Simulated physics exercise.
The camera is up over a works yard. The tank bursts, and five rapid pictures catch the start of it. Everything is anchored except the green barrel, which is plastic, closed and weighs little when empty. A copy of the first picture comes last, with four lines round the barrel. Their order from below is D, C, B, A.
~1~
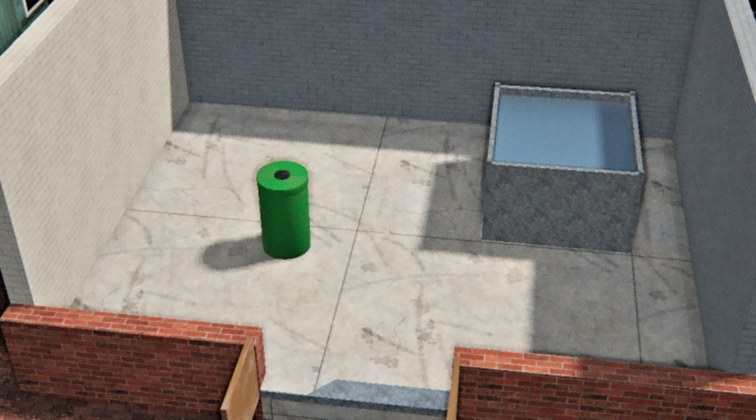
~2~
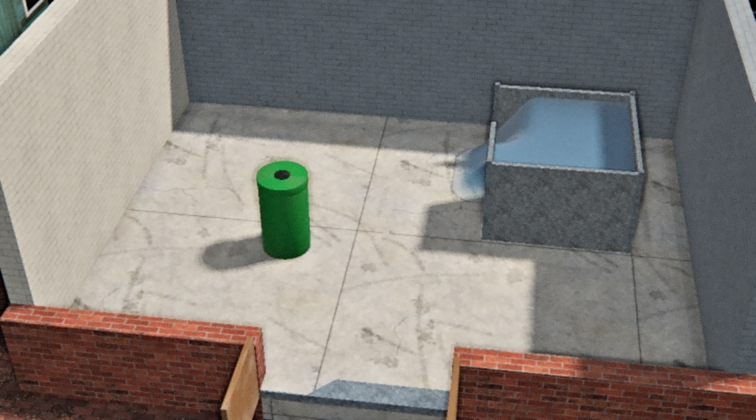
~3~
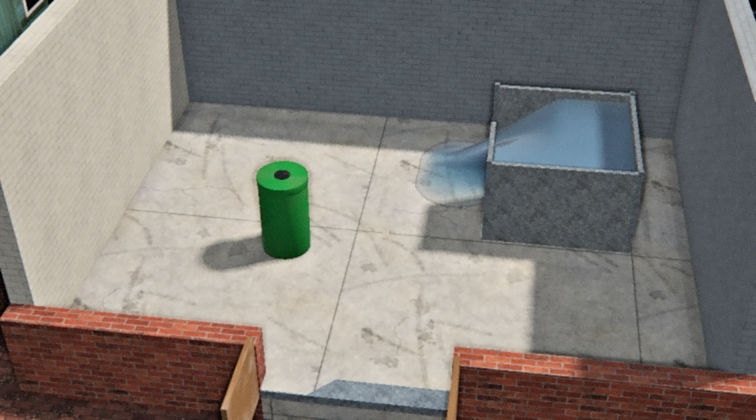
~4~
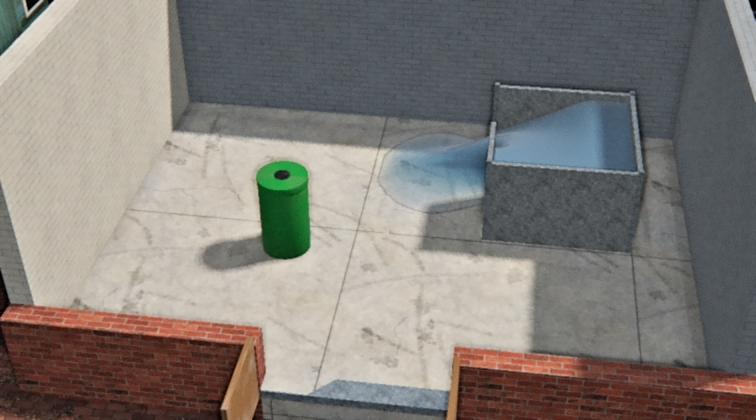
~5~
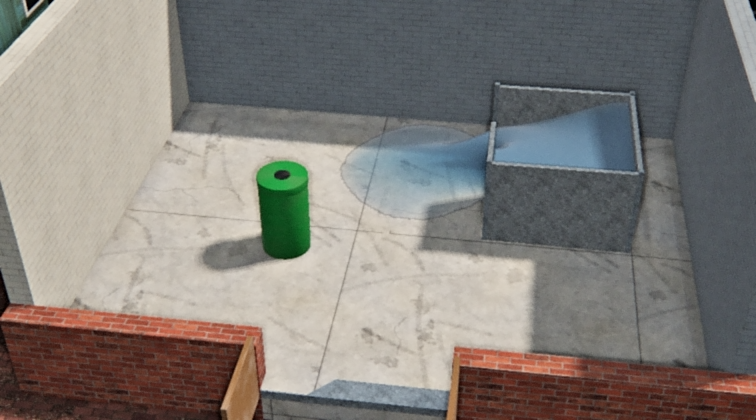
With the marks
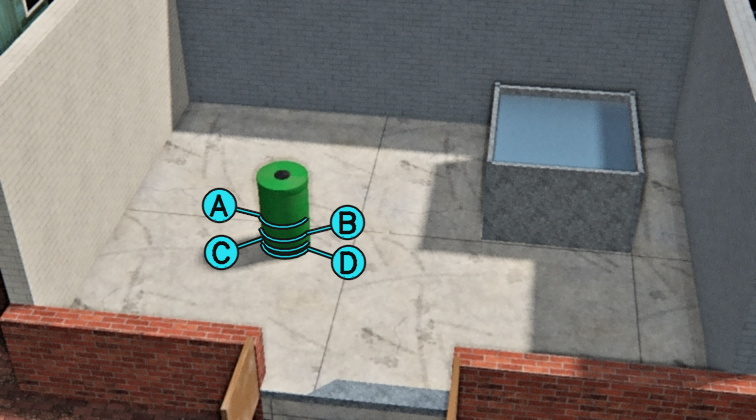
Water pours from the left side of a square grey stone tank and spreads leftward in a widening, rounded sheet across the pale floor, while the level inside drops and the camera stays still. The setting is a walled yard seen from above. A green barrel stands unmoving left of centre, the tank is at right, and low red brick walls flank an open gate in front.
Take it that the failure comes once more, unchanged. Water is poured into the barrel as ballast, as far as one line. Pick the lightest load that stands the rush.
It is C.
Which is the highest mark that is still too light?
D it is.
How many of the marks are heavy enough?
Three.
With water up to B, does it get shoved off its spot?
No, not at all.
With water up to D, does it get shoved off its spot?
Yes.
On the marked copy, A at (279, 227); B at (280, 241); C at (281, 250); D at (281, 256); from the bottom up D, C, B, A.
If A is chosen, it does not move.
If B is chosen, it does not move.
If C is chosen, it does not move.
If D is chosen, it is pushed about 4 times its own width away.
